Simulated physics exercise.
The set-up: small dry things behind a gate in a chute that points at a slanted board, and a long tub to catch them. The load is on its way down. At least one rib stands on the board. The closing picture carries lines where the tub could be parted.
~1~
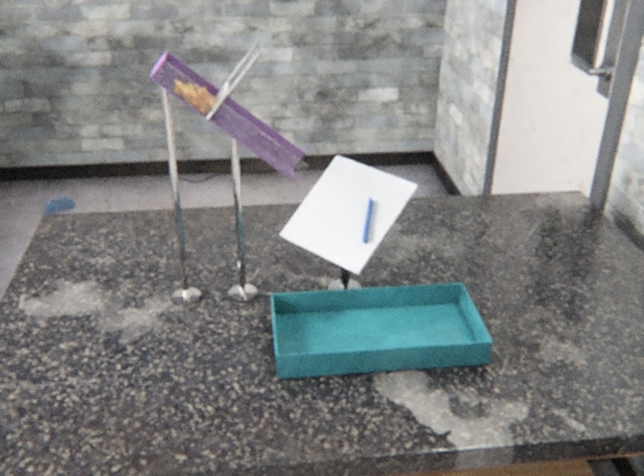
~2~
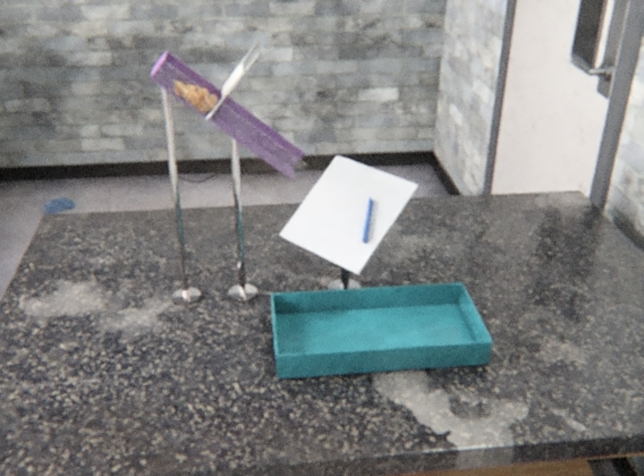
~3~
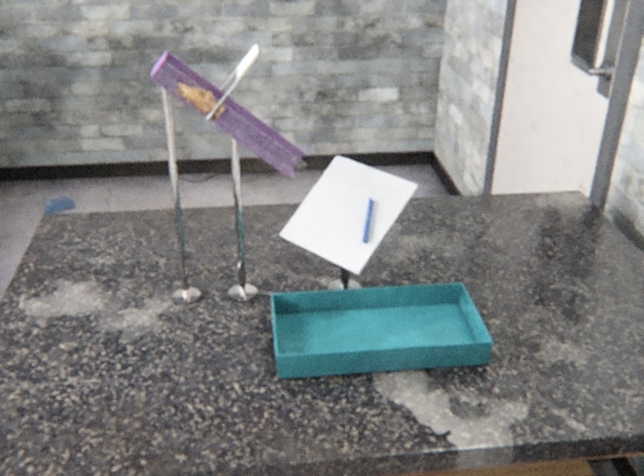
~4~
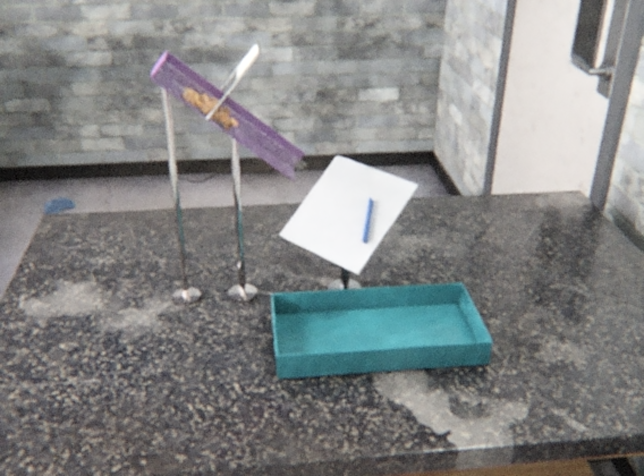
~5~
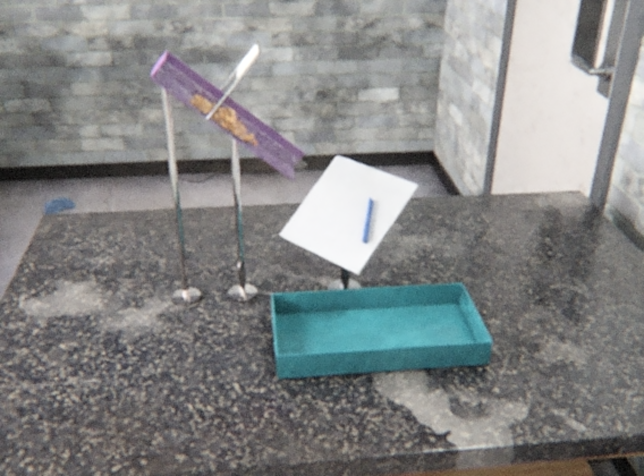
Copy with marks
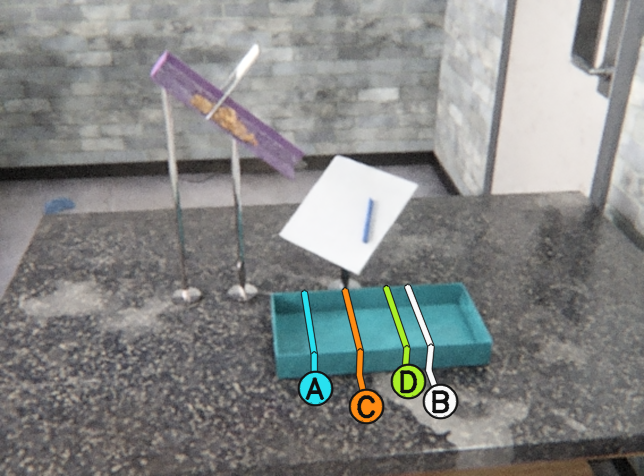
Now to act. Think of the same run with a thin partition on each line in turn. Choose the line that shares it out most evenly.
A works best here.
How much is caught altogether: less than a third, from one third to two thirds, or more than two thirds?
About that: More than two thirds.
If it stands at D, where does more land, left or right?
More lands on the left.
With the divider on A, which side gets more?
The right side.
On the marked copy, line A crosses the front rim at (314, 353); line B crosses the front rim at (430, 345); line C crosses the front rim at (360, 350); line D crosses the front rim at (406, 347).
Choosing A, of what is caught, about a quarter on the left of the divider, about two thirds on the right.
Choosing B, of what is caught, all on the left of the divider, none on the right.
Choosing C, of what is caught, nearly all on the left of the divider, a stray few on the right.
Choosing D, of what is caught, all on the left of the divider, none on the right.
